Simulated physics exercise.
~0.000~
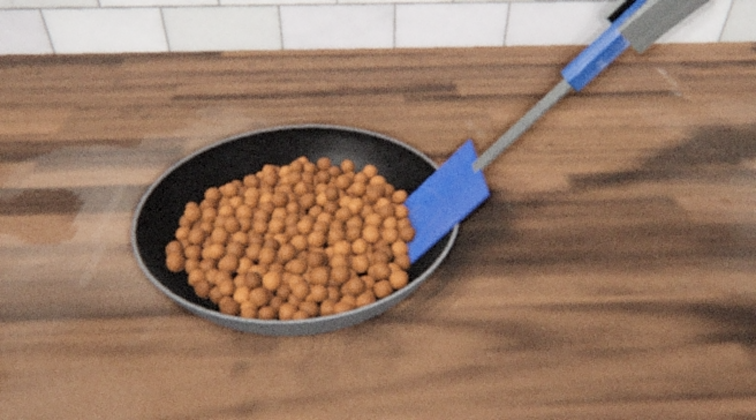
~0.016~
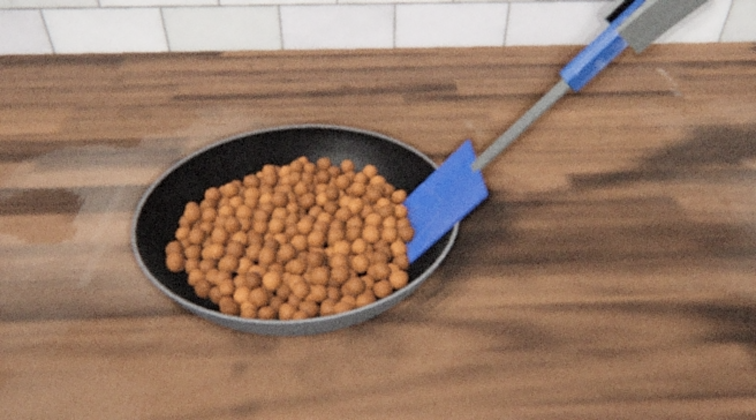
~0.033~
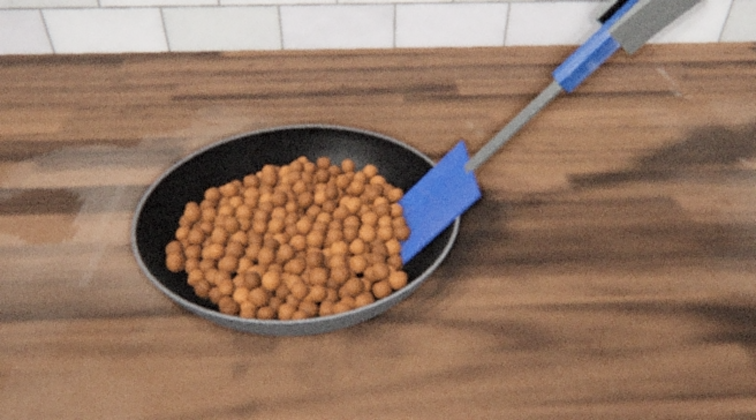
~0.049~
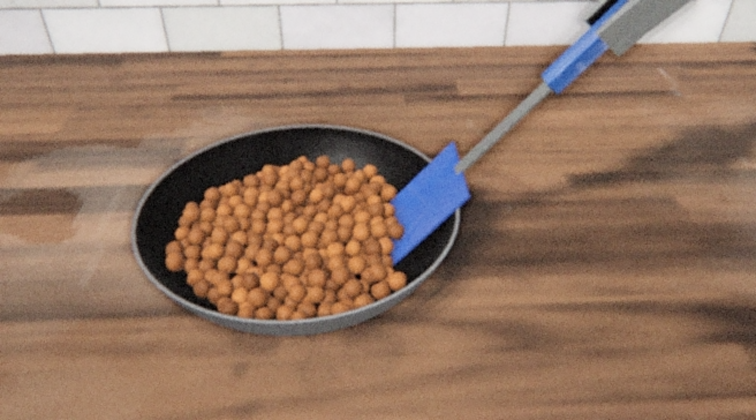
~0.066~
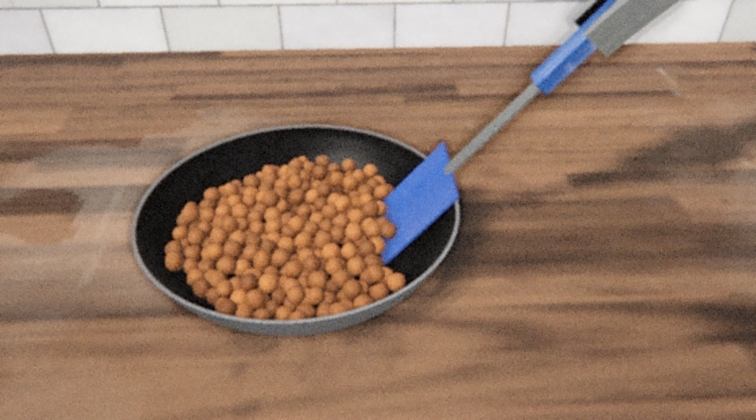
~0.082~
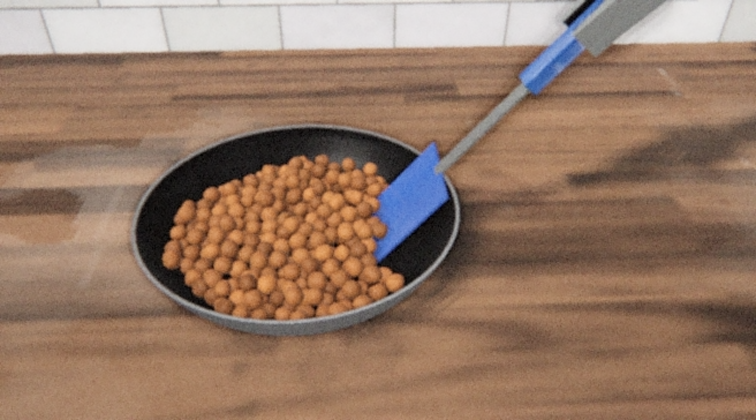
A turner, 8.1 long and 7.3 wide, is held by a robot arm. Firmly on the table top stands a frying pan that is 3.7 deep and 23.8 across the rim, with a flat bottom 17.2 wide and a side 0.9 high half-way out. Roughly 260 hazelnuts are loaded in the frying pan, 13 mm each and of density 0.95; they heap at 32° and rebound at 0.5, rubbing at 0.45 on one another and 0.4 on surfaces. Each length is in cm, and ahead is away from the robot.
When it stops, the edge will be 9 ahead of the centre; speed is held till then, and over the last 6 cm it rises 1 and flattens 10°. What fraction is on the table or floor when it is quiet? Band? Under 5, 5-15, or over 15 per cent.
5-15 per cent.
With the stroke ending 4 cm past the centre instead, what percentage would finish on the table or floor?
Result: Approx. 0 %.
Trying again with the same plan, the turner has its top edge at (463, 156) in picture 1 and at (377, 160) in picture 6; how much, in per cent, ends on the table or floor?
Around 30 per cent finishes on the table or floor.
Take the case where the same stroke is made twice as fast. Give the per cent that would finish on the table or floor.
Roughly 20 per cent, I'd say.
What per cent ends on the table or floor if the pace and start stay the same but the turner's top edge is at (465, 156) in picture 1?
Near 10 in a hundred.
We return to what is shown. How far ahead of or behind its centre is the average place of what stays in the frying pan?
Some 3.5 cm ahead of the centre.
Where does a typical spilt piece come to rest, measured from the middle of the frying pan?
It works out to near 18 cm.
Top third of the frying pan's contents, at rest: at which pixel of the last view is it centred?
Approximately at pixel (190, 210).
By 0.20 s, sloping 50°, highest piece 4 above the table; 262 in the frying pan.
By 0.32 s, sloping 46°, highest piece 5 above the table; 262 in the frying pan.
By 0.58 s, sloping 40°, highest piece 6 above the table; 242 in the frying pan, 20 on the table or floor.
By 1.63 s, sloping 40°, highest piece 5 above the table; 241 in the frying pan, 21 on the table or floor.
Final count, 241 in the frying pan, 21 on the table or floor. That is 8 % on the table or floor.
